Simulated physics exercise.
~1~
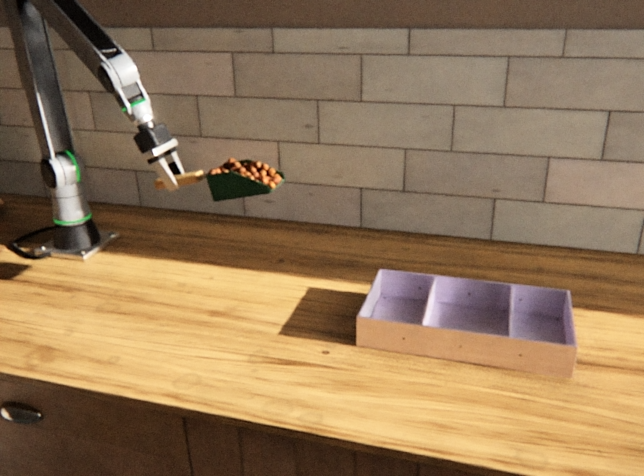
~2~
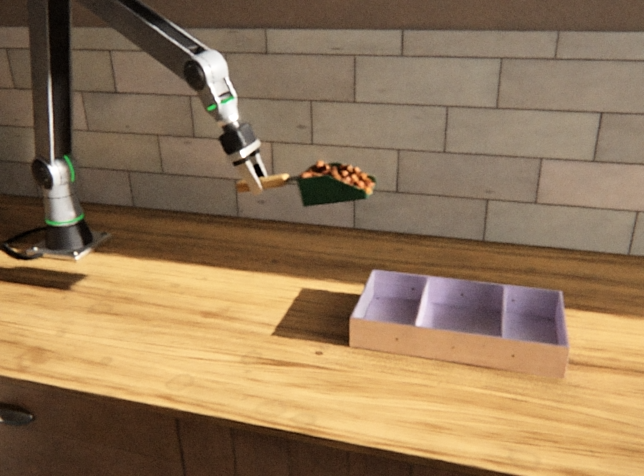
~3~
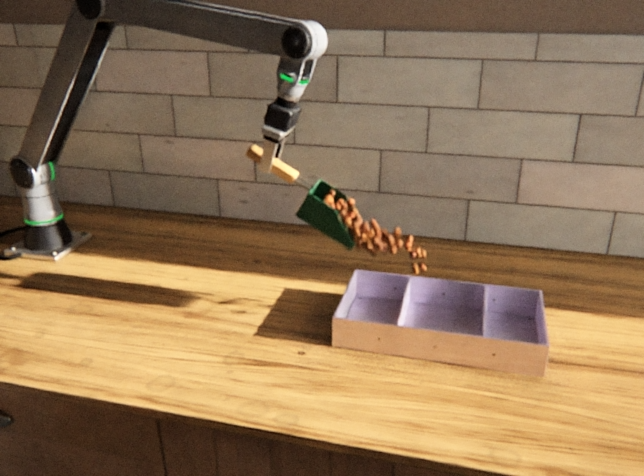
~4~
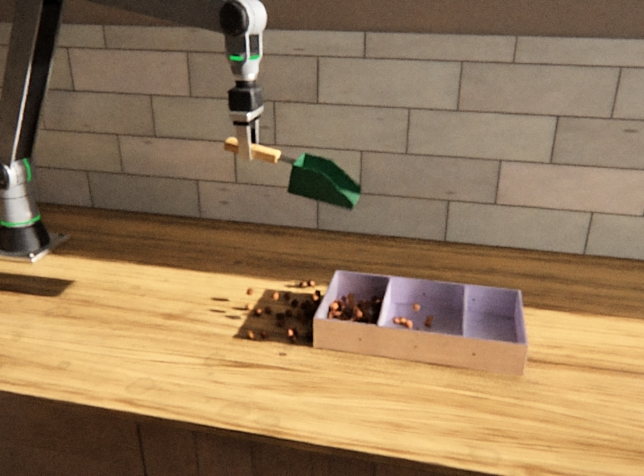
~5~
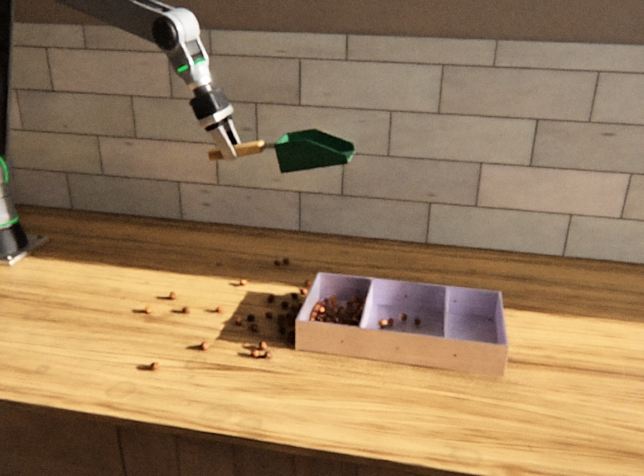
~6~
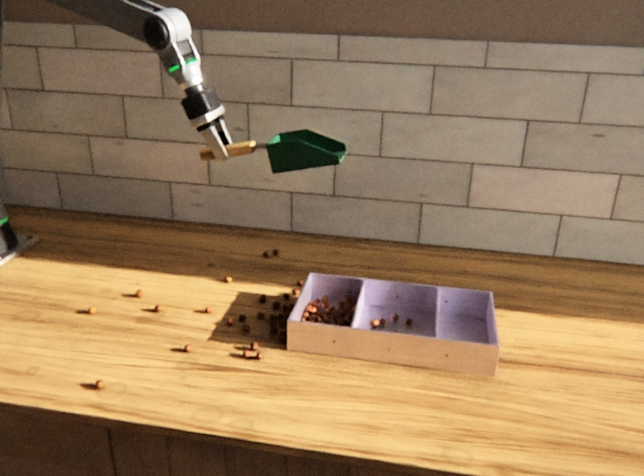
A robot arm tips hazelnuts from a green scoop into a divided tray, scattering some on the counter.
